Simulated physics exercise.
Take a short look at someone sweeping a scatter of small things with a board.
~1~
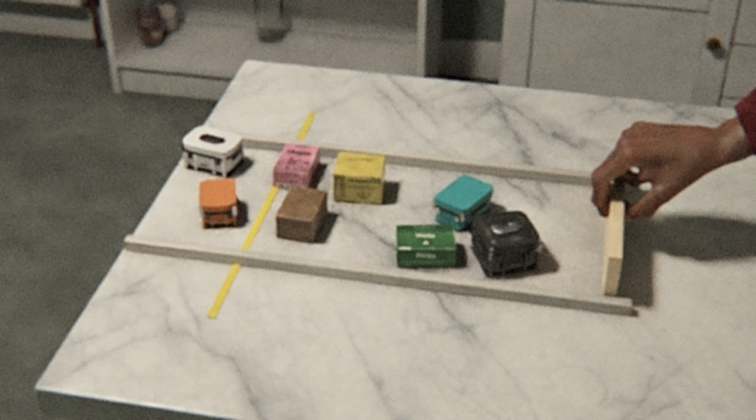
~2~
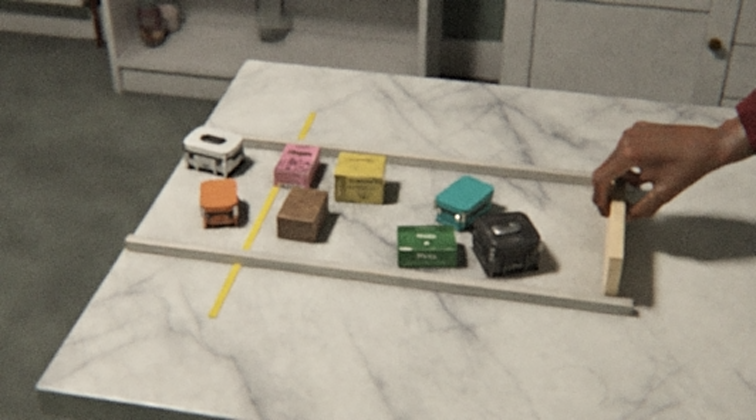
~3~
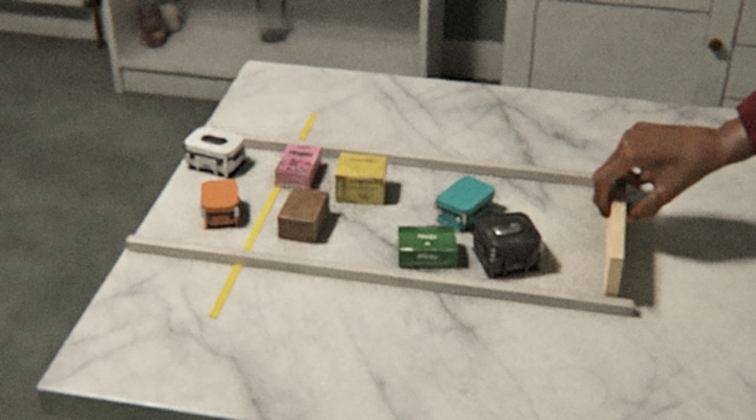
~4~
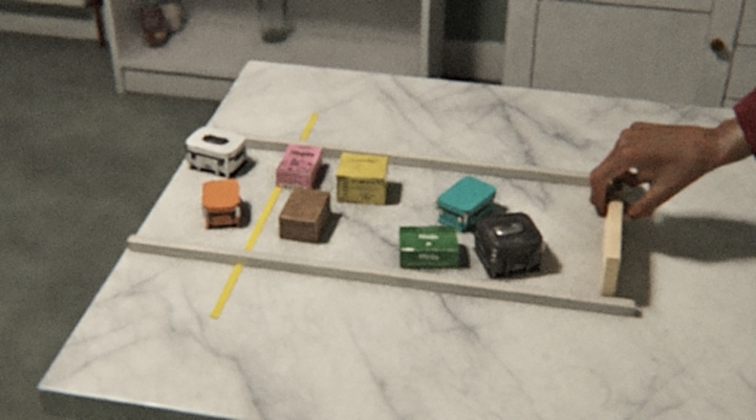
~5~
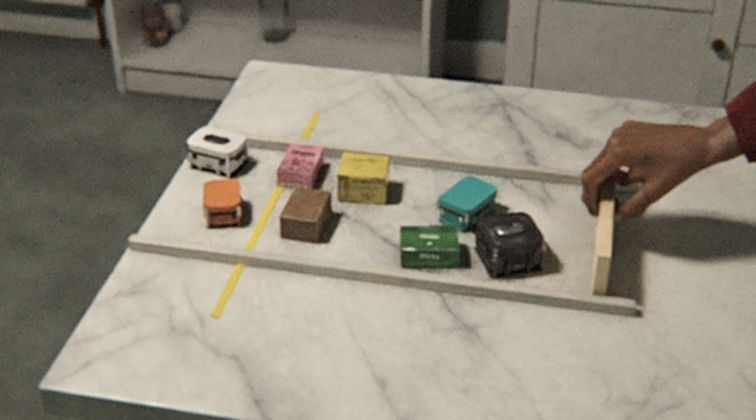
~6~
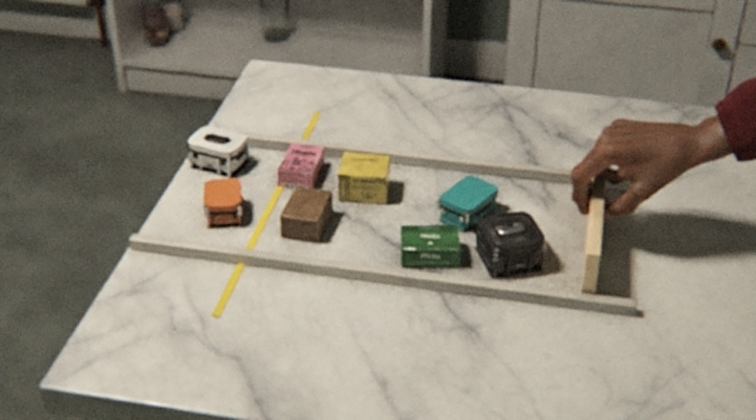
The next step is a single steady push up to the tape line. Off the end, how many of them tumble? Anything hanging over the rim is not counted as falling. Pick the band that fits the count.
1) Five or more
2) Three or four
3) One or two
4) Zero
Answer: 2.
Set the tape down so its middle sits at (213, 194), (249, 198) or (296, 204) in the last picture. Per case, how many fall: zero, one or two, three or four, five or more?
In turn: Five or over, 3 or 4, just one or two.
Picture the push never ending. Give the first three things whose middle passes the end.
Going earliest first, it's the orange case, next the white case, and after that the brown block.
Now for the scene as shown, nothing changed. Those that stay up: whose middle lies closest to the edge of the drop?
Pink box.
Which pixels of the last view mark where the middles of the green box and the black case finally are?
Green box at (178, 215), black case at (237, 204).
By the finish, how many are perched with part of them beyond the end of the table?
Answer: 1.
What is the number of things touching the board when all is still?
Contact count: 2.
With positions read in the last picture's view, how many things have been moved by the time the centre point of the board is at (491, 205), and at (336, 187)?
At the first place 3, at the second 8.
Soon after, none off yet; white case at rest near (219, 152); orange case at rest near (224, 204); pink box at rest near (301, 167).
After that, none off yet; white case displaced a little near (193, 147); orange case displaced well along near (154, 190); pink box displaced about its own width near (235, 156).
In the end, the number that fall off is three or four; gone, brown block, orange case and white case.
